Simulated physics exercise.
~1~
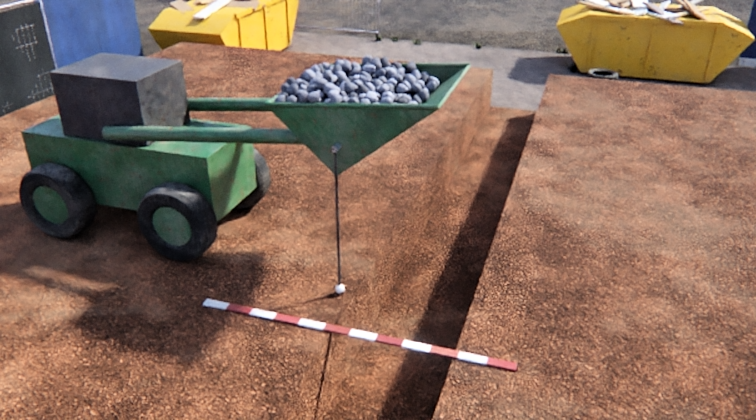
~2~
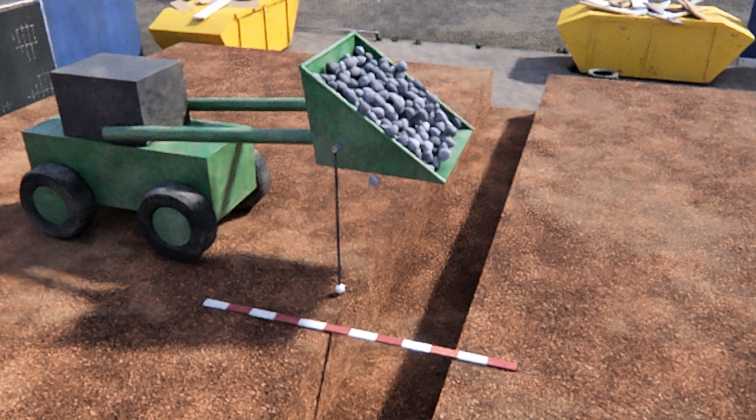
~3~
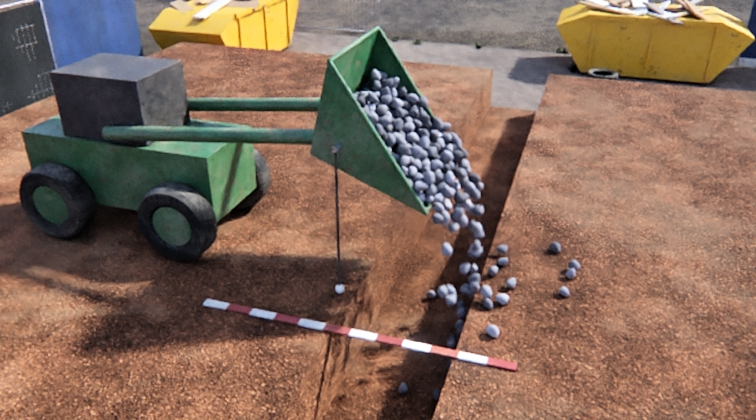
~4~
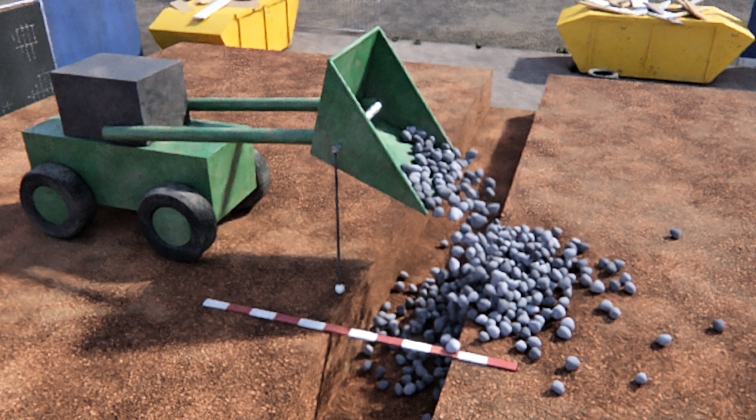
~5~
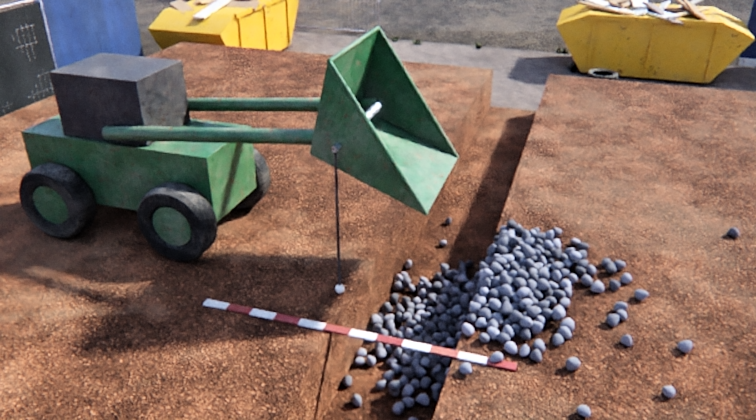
A green loader's bucket, heaped with grey stones, tipped forward to the right and poured them over a trench in the brown ground, until it hung empty, with about half the stones in the trench and the rest piled and scattered beyond it.
